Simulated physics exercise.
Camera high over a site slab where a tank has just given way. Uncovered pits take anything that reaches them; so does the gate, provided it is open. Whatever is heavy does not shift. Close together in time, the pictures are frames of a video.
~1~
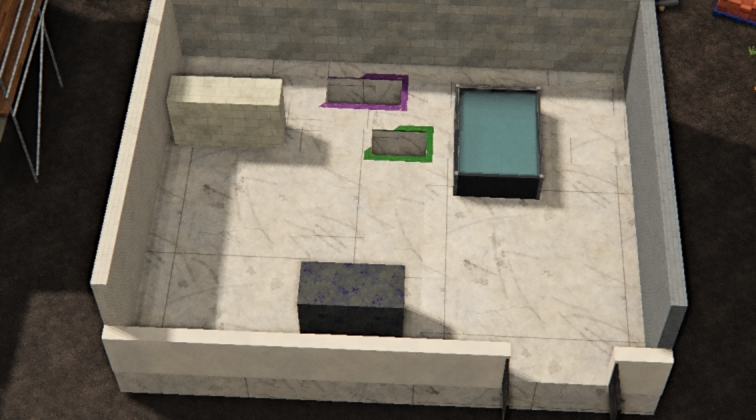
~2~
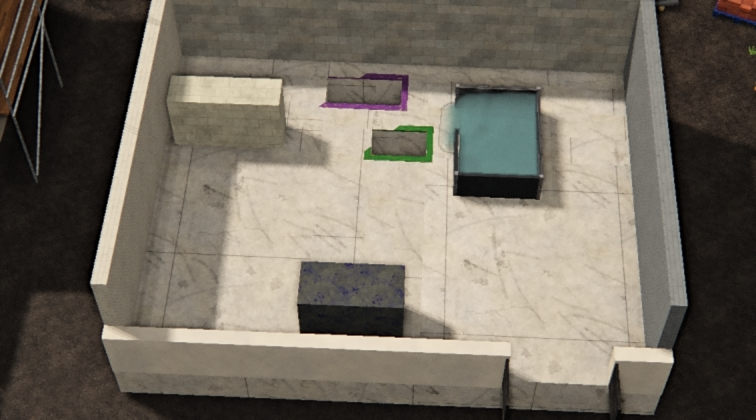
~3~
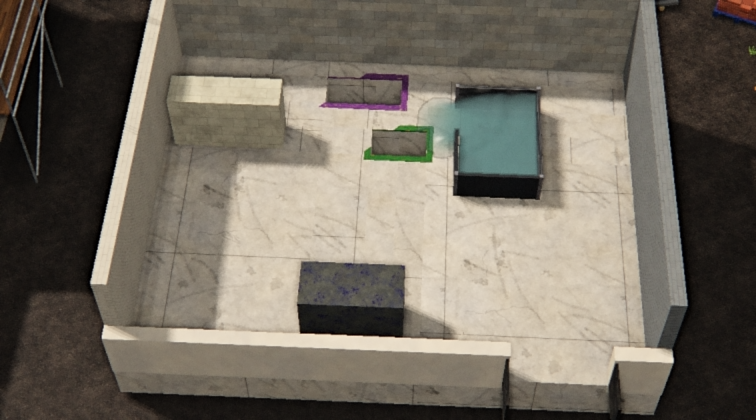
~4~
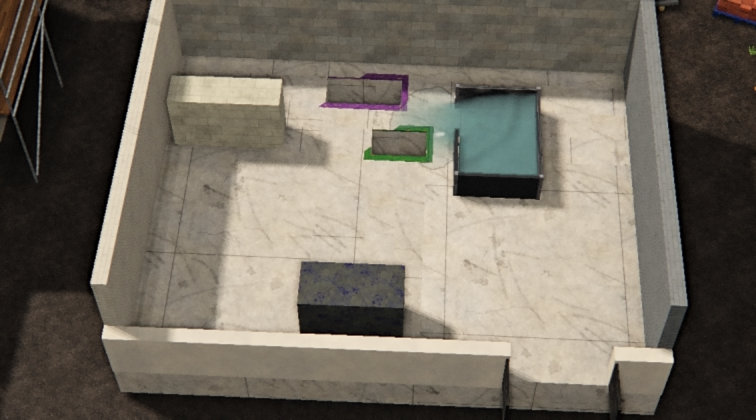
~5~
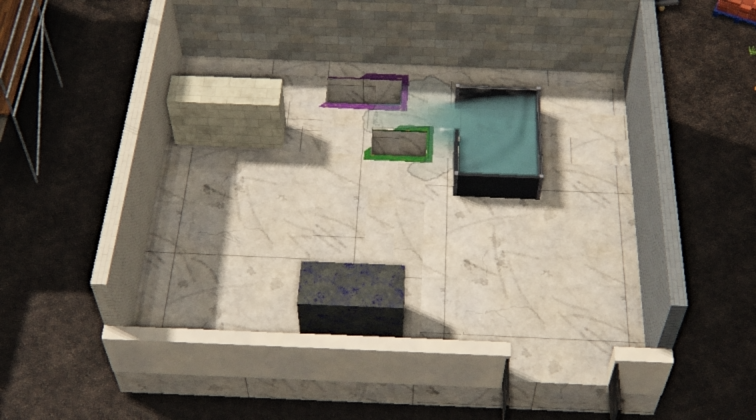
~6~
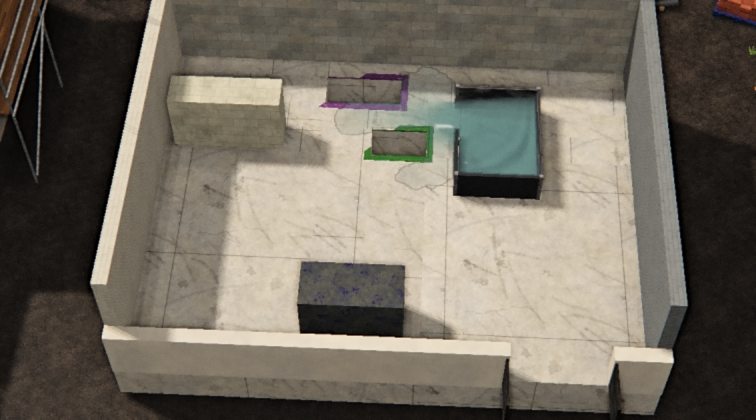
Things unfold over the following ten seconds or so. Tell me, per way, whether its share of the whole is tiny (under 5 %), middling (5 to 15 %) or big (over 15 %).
At the end, the gate ends up with a tiny portion - beneath five per cent; the purple pit ends up with a large portion - topping fifteen per cent; the green pit ends up with a large portion - topping fifteen per cent.
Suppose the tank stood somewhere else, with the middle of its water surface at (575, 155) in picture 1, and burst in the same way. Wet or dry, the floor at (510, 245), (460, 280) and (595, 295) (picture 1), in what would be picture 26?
In turn: Not flooded, dry, not flooded.
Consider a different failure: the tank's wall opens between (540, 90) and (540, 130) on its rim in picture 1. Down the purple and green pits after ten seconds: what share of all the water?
Purple 14 %, green 2 %.
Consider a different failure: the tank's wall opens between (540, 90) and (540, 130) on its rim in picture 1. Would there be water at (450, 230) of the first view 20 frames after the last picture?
Bottom line - puddle-free.
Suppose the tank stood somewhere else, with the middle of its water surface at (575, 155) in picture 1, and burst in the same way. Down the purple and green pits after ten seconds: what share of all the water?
Tally in per cent - purple pit 20; green pit 20.
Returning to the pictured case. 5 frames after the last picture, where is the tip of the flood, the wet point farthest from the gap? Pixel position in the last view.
Approximate pixel: (262, 106).
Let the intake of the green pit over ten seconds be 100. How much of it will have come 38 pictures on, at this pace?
About 85 per cent.
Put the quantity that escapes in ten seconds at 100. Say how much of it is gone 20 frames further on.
I'd say about 65 per cent.
A moment on, water covers 10 % of the floor; the gate 0 %, the purple pit 6 %, the green pit 10 %.
Next, water covers 10 % of the floor; the gate 0 %, the purple pit 12 %, the green pit 16 %.
Then, water covers 15 % of the floor; the gate 0 %, the purple pit 19 %, the green pit 23 %.
Later, water covers 15 % of the floor; the gate 0 %, the purple pit 26 %, the green pit 30 %.
In the end, water covers 15 % of the floor; the gate 0 %, the purple pit 32 %, the green pit 35 %.
